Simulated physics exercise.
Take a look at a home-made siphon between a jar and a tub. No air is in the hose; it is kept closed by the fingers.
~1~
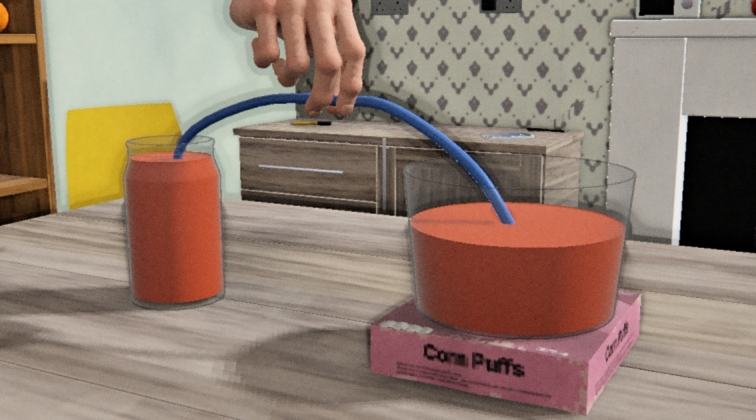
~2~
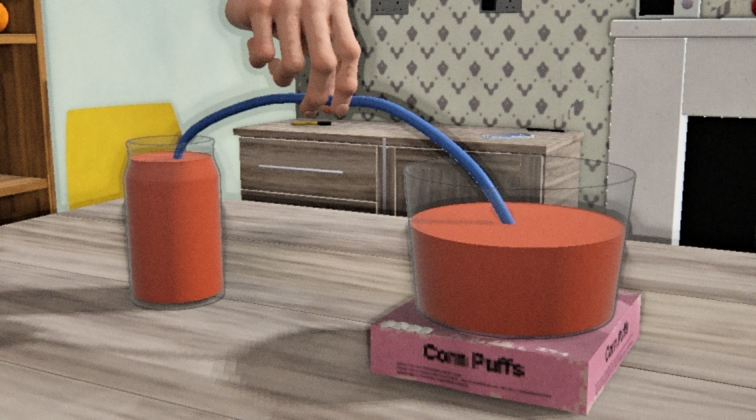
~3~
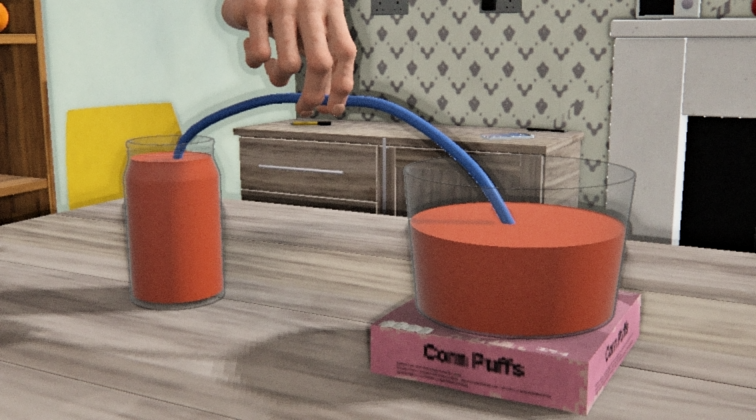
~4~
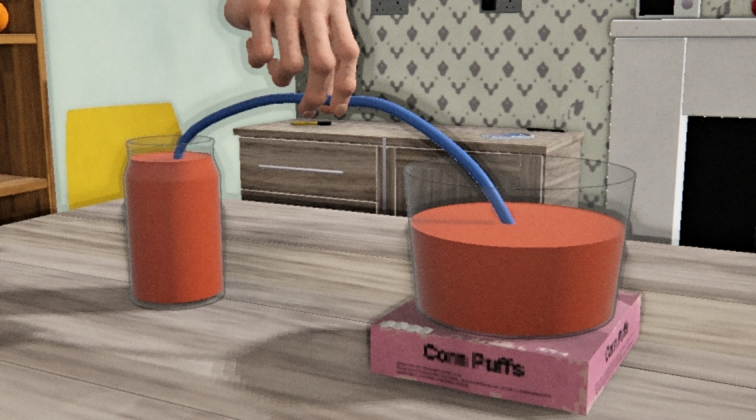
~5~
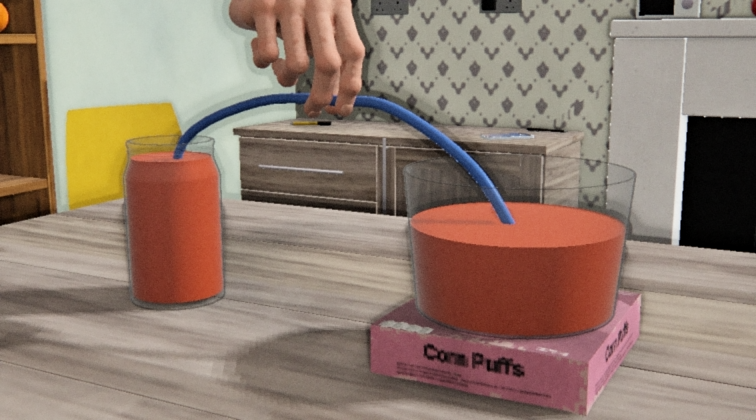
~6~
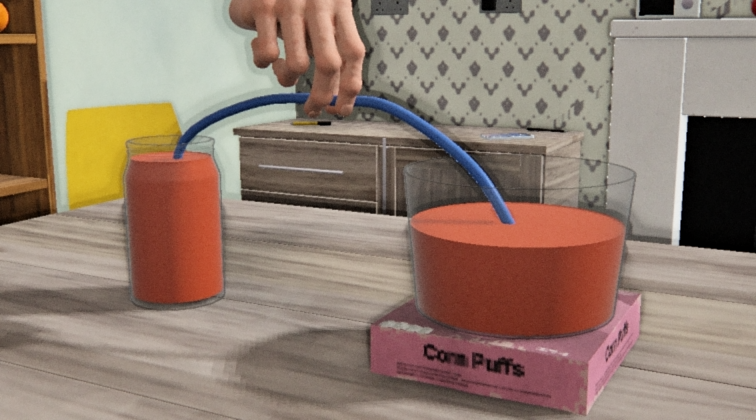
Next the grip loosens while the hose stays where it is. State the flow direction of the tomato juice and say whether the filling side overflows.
Tomato juice goes - toward the right; receiving - does not overflow.
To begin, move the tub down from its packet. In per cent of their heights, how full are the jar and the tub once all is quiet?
In the order asked, close to 50 and 75 out of a hundred.
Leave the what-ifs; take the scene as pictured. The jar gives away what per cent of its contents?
15 per cent, roughly.
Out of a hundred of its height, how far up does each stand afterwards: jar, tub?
They end up at about 70 and 65 percent of their heights.
Shortly, the jar is about three quarters full; the tub is about two thirds full.
At the finish, the jar is about three quarters full; the tub is about two thirds full; the two surfaces are level.
